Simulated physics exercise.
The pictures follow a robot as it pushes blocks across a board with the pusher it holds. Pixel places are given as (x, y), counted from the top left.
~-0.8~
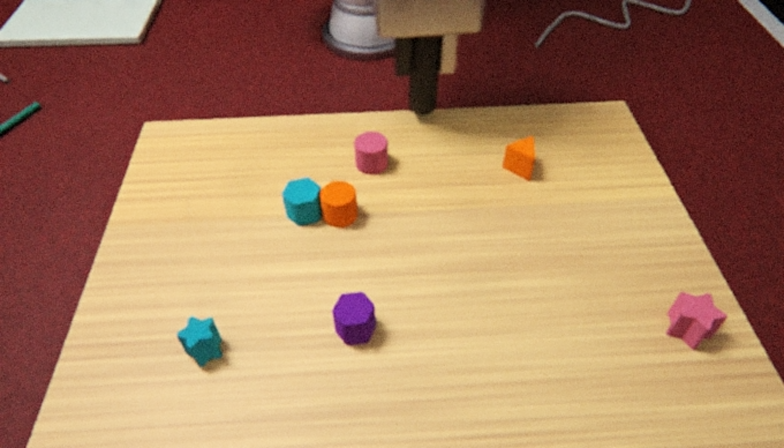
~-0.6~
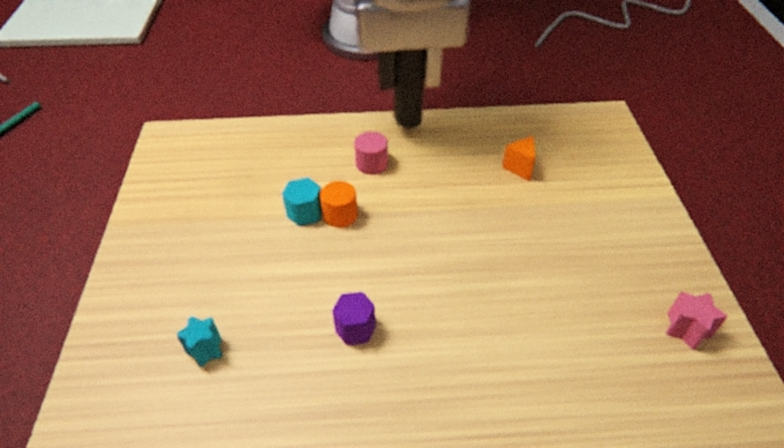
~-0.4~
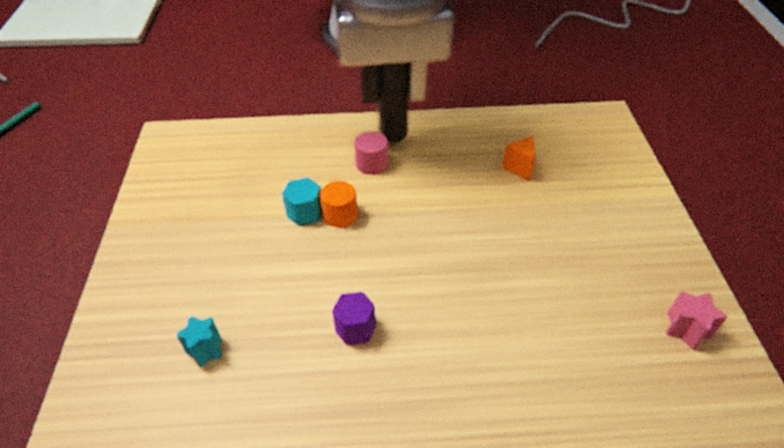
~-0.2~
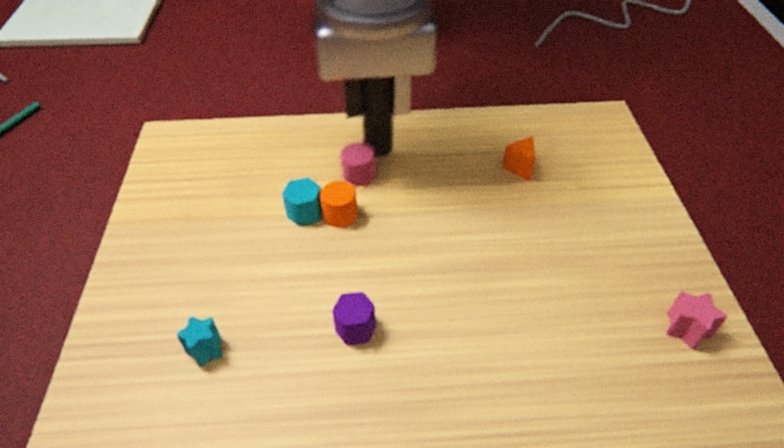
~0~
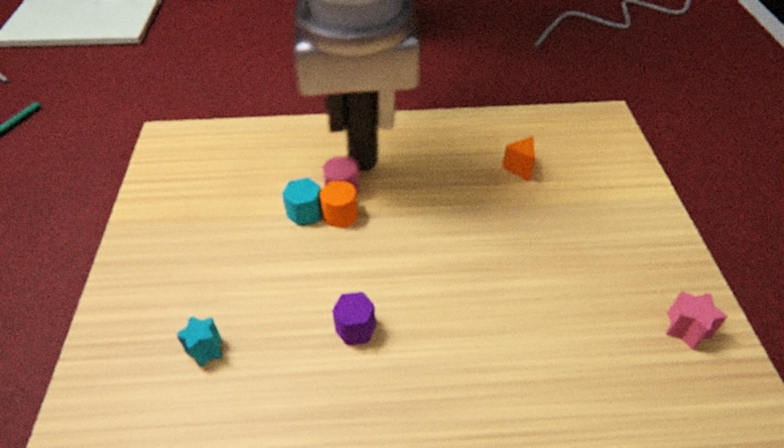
The clip shows colored blocks on a wooden board as a robotic arm's dark tip moves down and left, pushing the pink round block a short way toward the touching turquoise and orange blocks, while the other blocks stay still.
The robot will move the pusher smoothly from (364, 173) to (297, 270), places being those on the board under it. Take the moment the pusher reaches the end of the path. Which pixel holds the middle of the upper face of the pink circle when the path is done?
Around (266, 228).
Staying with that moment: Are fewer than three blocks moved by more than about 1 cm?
I expect not.
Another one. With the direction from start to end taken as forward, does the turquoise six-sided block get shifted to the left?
I believe not.
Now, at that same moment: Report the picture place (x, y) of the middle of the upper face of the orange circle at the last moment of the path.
In the picture, that point is around (315, 271).
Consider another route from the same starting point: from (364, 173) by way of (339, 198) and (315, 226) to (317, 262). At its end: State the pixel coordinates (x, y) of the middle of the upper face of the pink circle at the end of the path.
The middle of the upper face of the pink circle will lie at about (271, 223) in the picture.
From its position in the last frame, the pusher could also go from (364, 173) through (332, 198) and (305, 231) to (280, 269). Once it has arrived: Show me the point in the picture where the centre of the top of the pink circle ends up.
Final place: (236, 246).
The first path, step by step. One third of the way, pusher at (342, 192); turquoise six-sided block at (274, 202), turned 10° clockwise; orange circle at (327, 213); pink circle at (309, 191).
Two thirds of the way, pusher at (319, 224); turquoise six-sided block at (245, 209), turned 50° clockwise; orange circle at (319, 239); pink circle at (281, 215).
At the end, pusher at (295, 260); turquoise six-sided block at (240, 209), turned 60° clockwise; orange circle at (315, 271); pink circle at (266, 228); purple six-sided block in place.
